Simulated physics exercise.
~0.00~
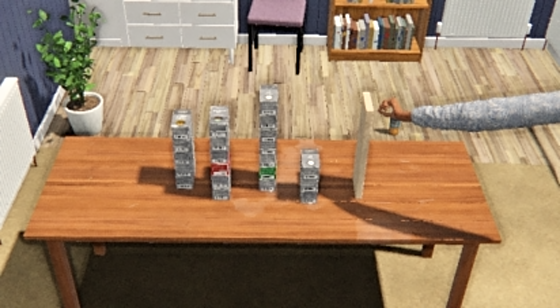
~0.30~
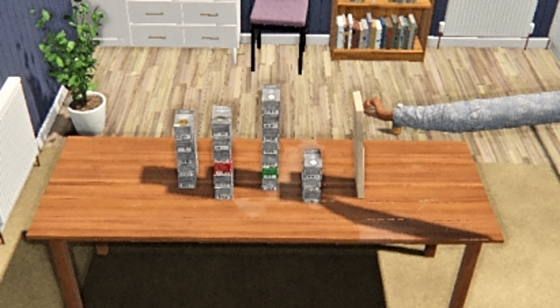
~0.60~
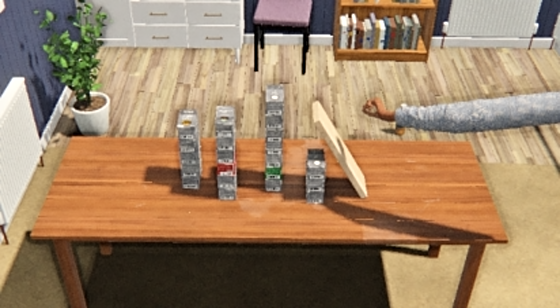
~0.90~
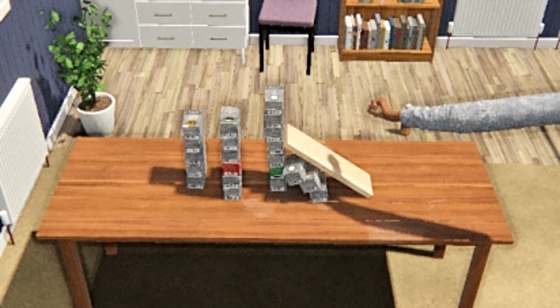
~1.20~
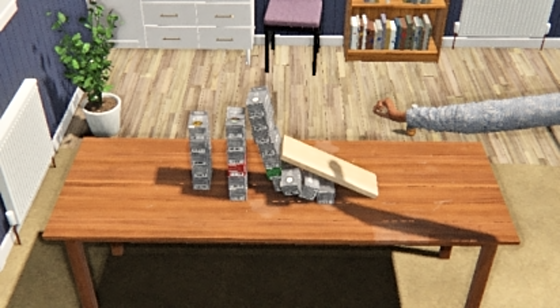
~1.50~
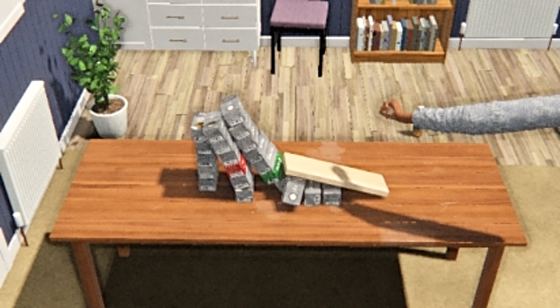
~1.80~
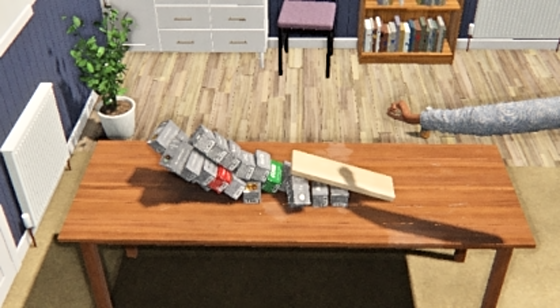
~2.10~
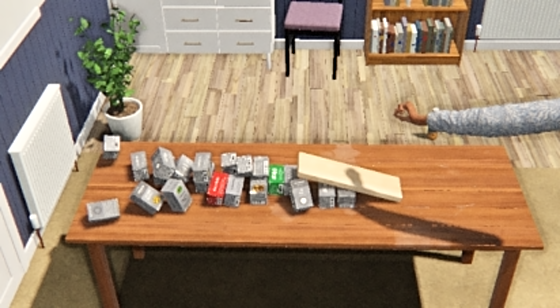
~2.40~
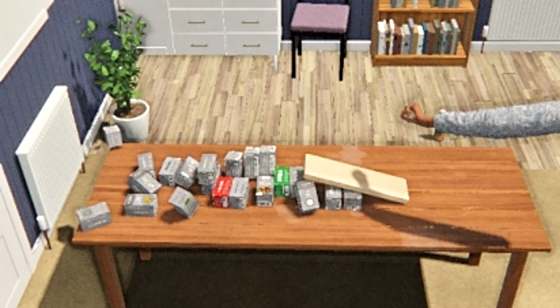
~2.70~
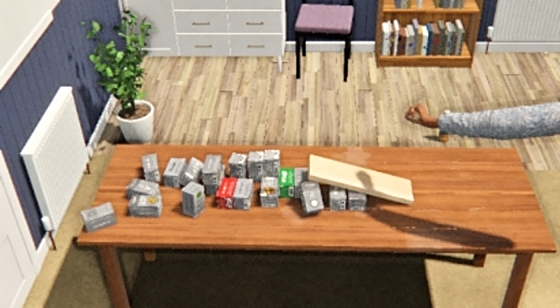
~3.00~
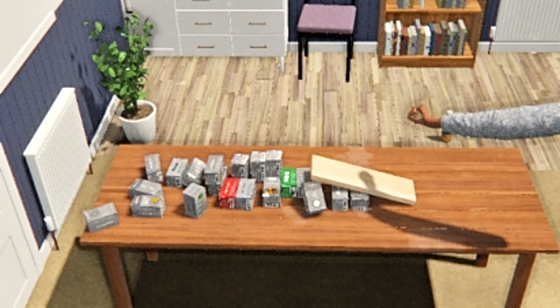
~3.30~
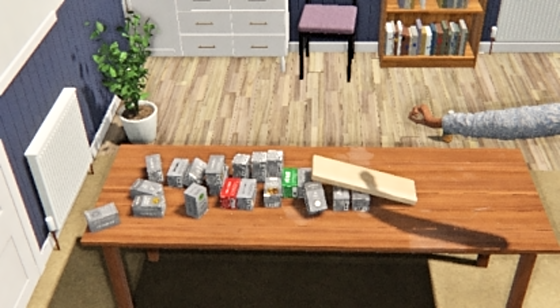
Four tall stacks of small grey packets toppled leftward one after another after a hand tipped a pale board into the nearest, shortest one, leaving most packets, including a red and a green one, strewn across the wooden table beside the fallen board.
